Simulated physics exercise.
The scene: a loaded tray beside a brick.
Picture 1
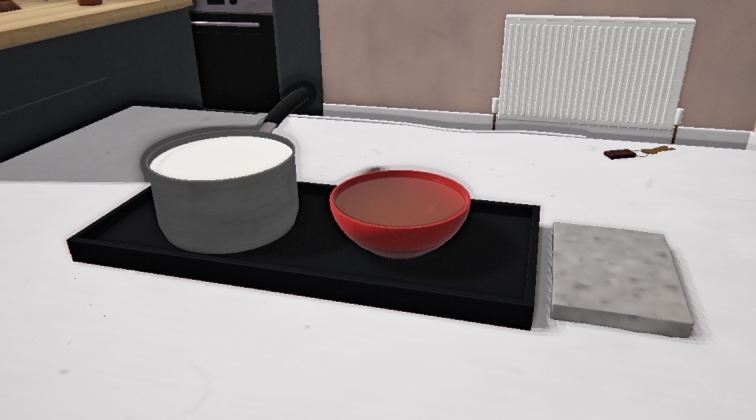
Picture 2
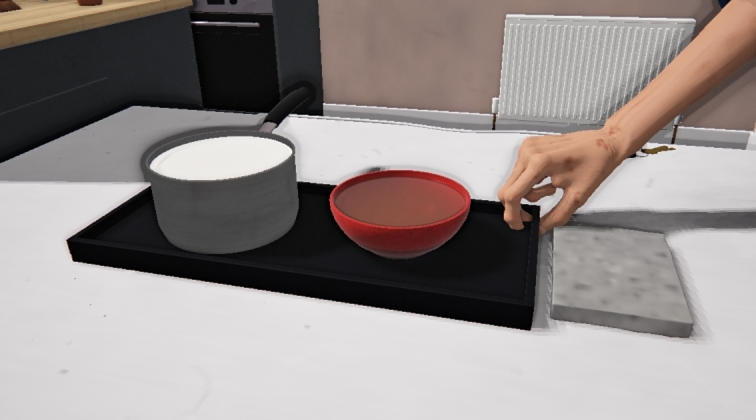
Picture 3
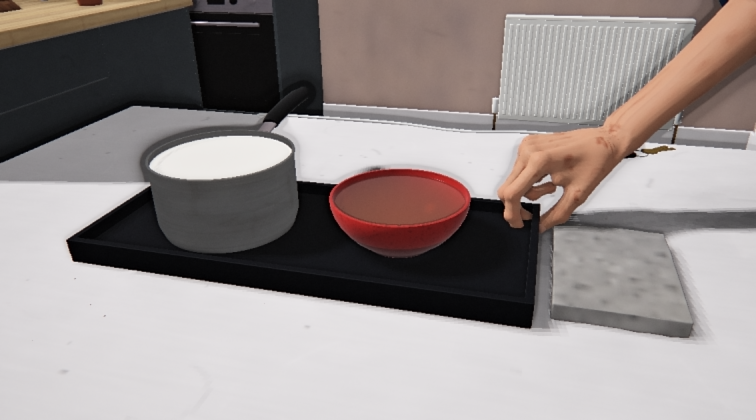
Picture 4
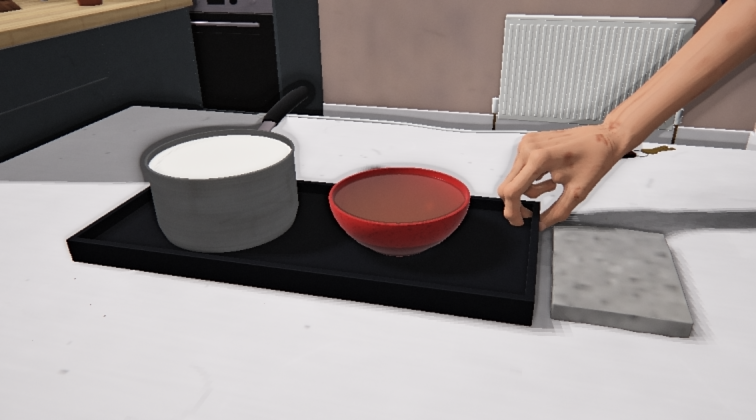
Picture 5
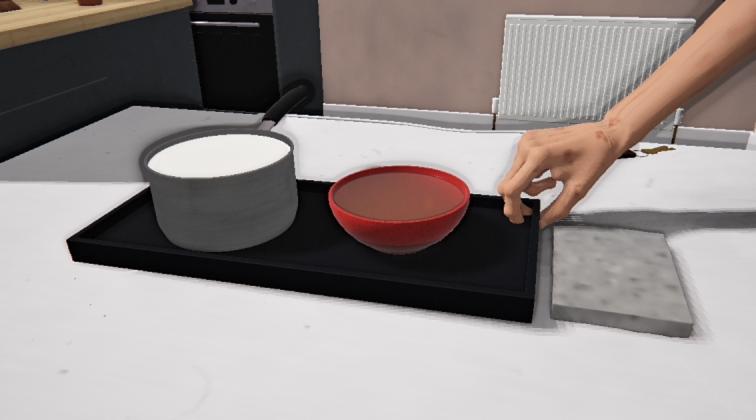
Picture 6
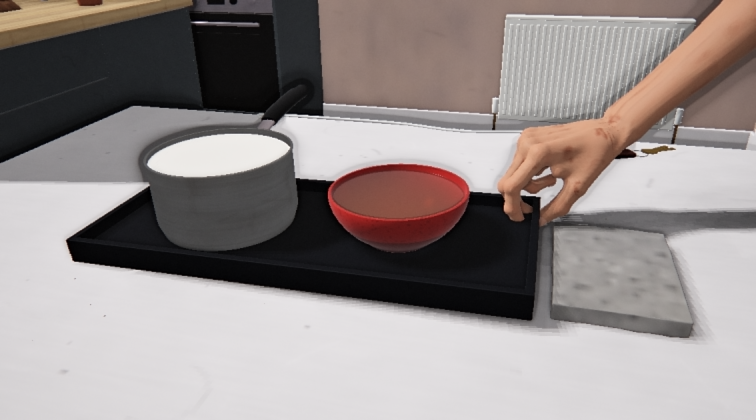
A hand came in from the right, gripped the right end of a black tray holding a nearly full saucepan and red bowl beside a grey slab, and raised that end very slightly.
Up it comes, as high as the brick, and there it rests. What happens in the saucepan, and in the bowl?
On the left the saucepan stays dry outside, on the right the bowl stays dry outside.
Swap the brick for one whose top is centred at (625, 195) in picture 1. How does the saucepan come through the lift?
My call: Loses some.
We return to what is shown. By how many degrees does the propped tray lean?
About 3°.
A moment on, the tray slopes by about 2°; saucepan, all is still inside; bowl, all is still inside.
Further on, the tray slopes by about 4°; saucepan, all is still inside; bowl, all is still inside.
When it is over, the tray slopes by about 3°, resting on the brick; saucepan, all is still inside; bowl, all is still inside.
